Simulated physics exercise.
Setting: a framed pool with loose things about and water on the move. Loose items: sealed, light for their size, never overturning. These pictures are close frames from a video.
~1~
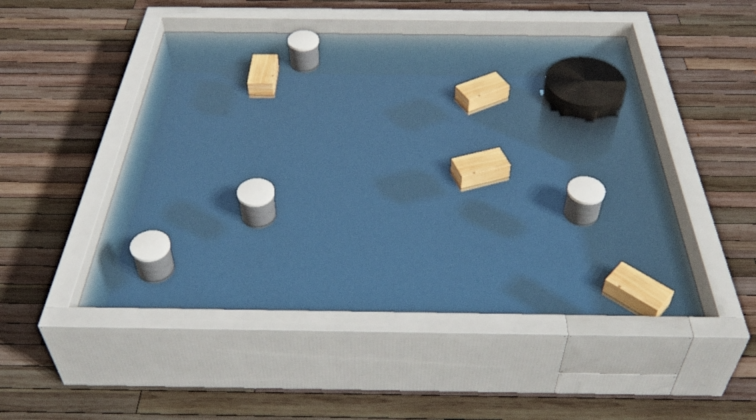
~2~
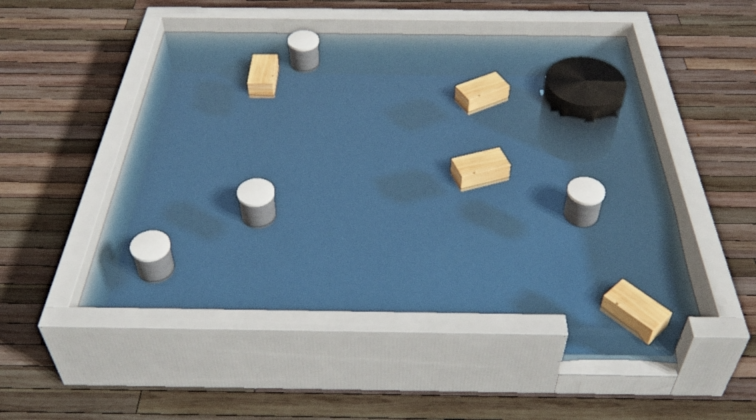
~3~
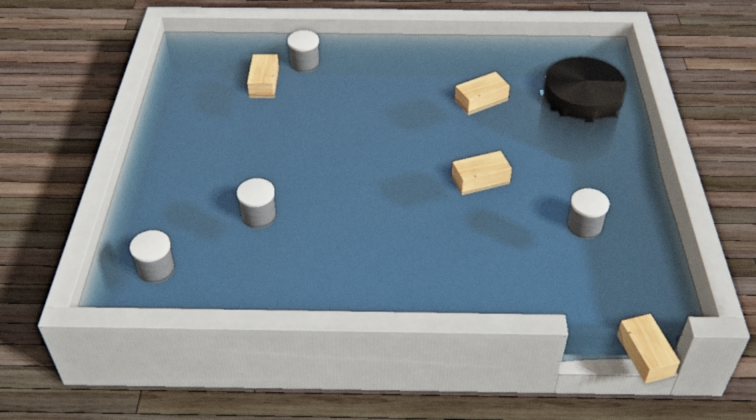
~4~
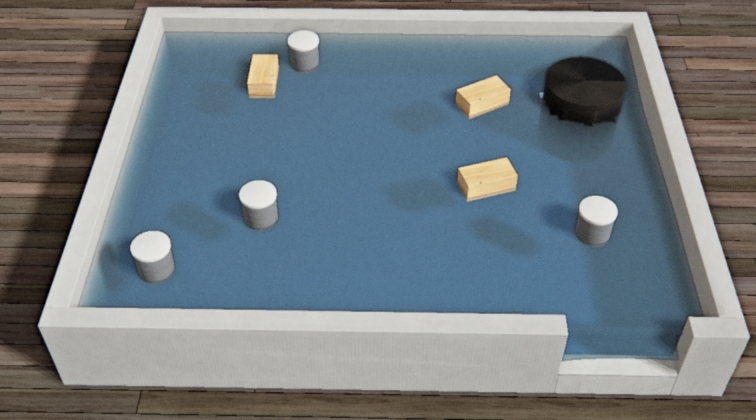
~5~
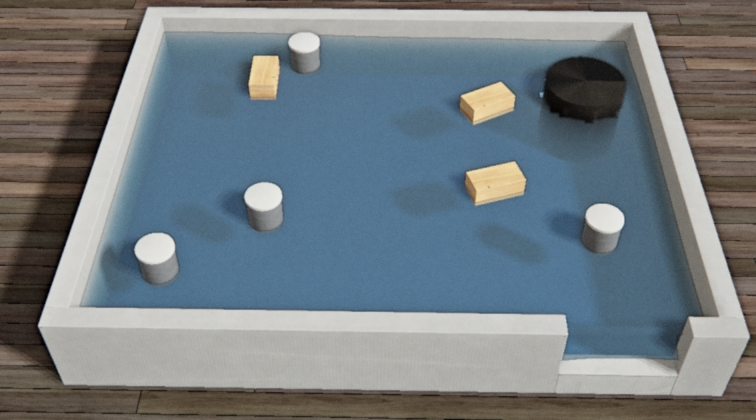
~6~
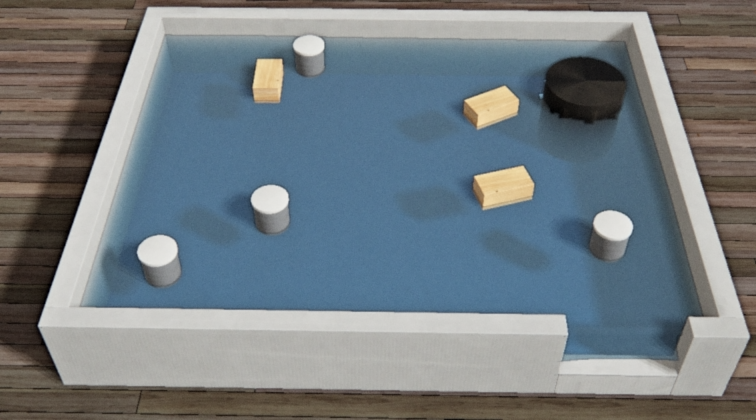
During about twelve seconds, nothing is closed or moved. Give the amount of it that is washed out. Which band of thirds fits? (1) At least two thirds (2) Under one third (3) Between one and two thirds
Between one and two thirds.
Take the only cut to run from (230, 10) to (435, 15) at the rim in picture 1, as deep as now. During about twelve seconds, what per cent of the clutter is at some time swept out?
Some 40 per cent of the lot.
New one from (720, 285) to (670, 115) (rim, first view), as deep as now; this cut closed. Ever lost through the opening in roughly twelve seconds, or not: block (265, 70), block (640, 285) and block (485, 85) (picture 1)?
In that order: Stays, washed out, through.
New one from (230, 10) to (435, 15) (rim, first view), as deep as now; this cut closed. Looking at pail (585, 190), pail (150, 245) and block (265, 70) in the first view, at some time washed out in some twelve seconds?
Per item as listed - not lost, not lost, swept away.
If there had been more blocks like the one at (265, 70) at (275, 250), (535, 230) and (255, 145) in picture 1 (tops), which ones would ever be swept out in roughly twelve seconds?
In turn: No, gone, left behind.
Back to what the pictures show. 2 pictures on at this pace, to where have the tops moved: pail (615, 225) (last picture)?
(627, 247).
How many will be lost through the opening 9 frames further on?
Total: 2.
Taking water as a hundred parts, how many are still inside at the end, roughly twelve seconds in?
Estimate: Near 74 in a hundred.
A moment on, 1 of 8 are out; 7 afloat.
Next, 2 of 8 are out; 6 afloat.
Later, 2 of 8 are out; 6 afloat.
In the end, 3 of 8 are out; 5 afloat.
